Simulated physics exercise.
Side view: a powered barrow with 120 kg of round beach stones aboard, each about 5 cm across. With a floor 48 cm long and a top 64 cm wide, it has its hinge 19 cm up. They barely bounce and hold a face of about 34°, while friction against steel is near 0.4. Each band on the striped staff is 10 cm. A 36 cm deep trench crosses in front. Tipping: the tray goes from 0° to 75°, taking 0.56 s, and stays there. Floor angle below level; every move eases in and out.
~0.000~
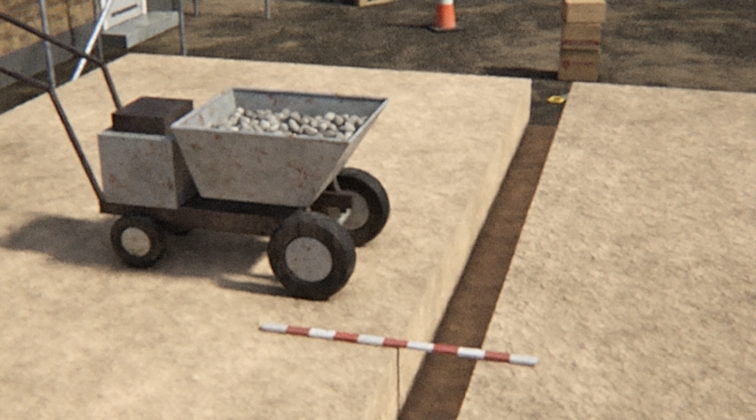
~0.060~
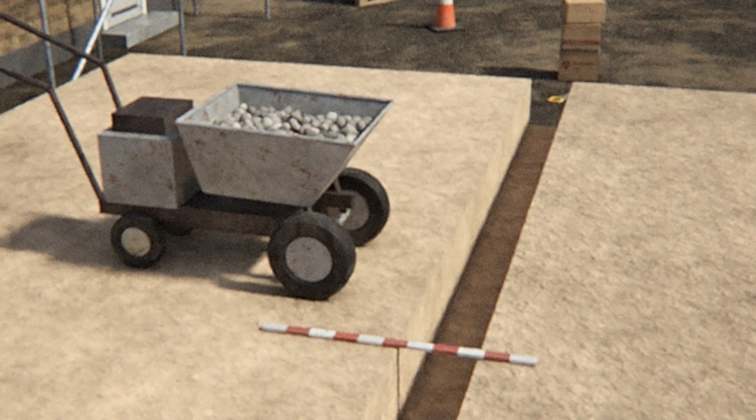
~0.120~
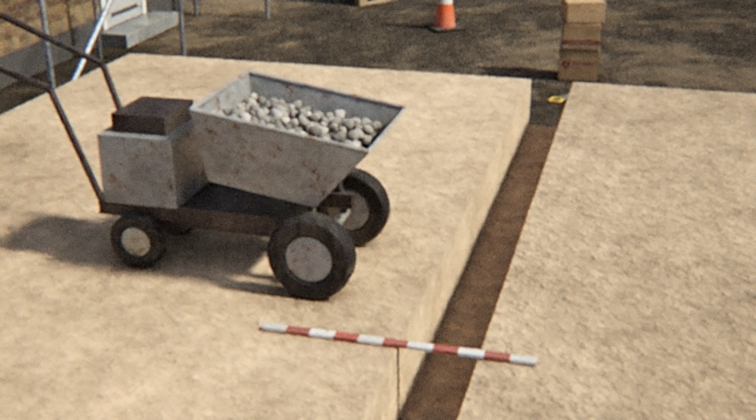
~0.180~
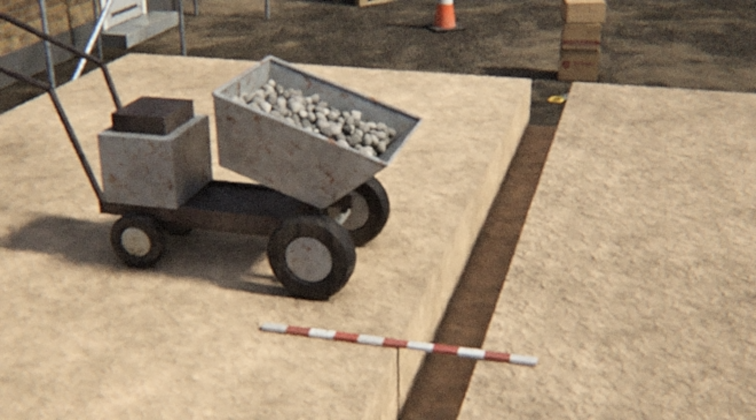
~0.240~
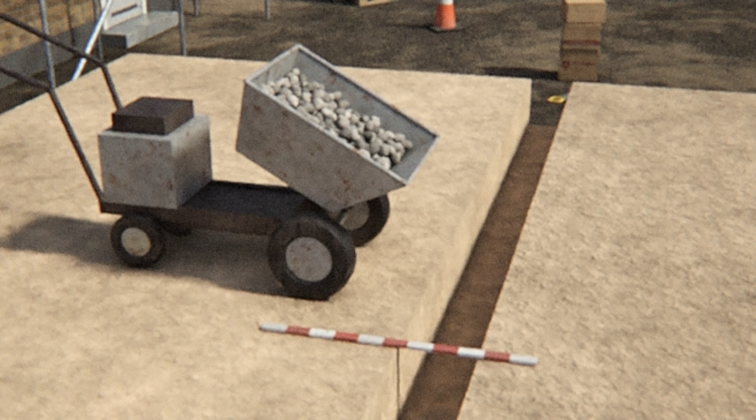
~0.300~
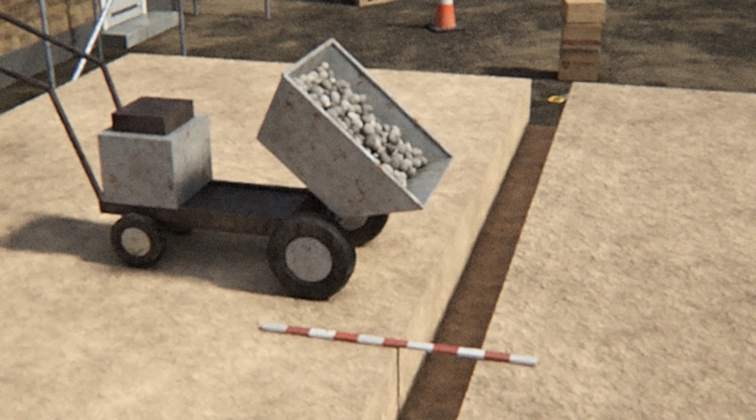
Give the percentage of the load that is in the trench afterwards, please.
Near 47 per cent of the load.
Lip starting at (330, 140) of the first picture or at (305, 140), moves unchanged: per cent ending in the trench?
About 65 per cent first, then about 85 per cent.
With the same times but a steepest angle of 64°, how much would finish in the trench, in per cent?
Around 45 per cent would finish in the trench.
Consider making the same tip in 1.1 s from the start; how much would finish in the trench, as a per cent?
In that case some 65 per cent.
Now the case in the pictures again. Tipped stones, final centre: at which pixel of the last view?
Resting centre: About (521, 286).
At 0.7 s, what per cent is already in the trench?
Around 15 per cent of it.
After 0.4 s the floor is at 63°; 100 % in the tray; the foremost stones are at (436, 219).
After 0.7 s the floor is at 75°; 67 % in the tray, 17 % in the trench, 16 % past the trench; the foremost stones are at (540, 295).
After 1.0 s the floor is at 75°; 13 % in the tray, 33 % in the trench, 54 % past the trench; the foremost stones are past the picture's edge.
After 3.0 s the floor is at 75°; 0 % in the tray, 47 % in the trench, 53 % past the trench; the foremost stones are past the picture's edge.
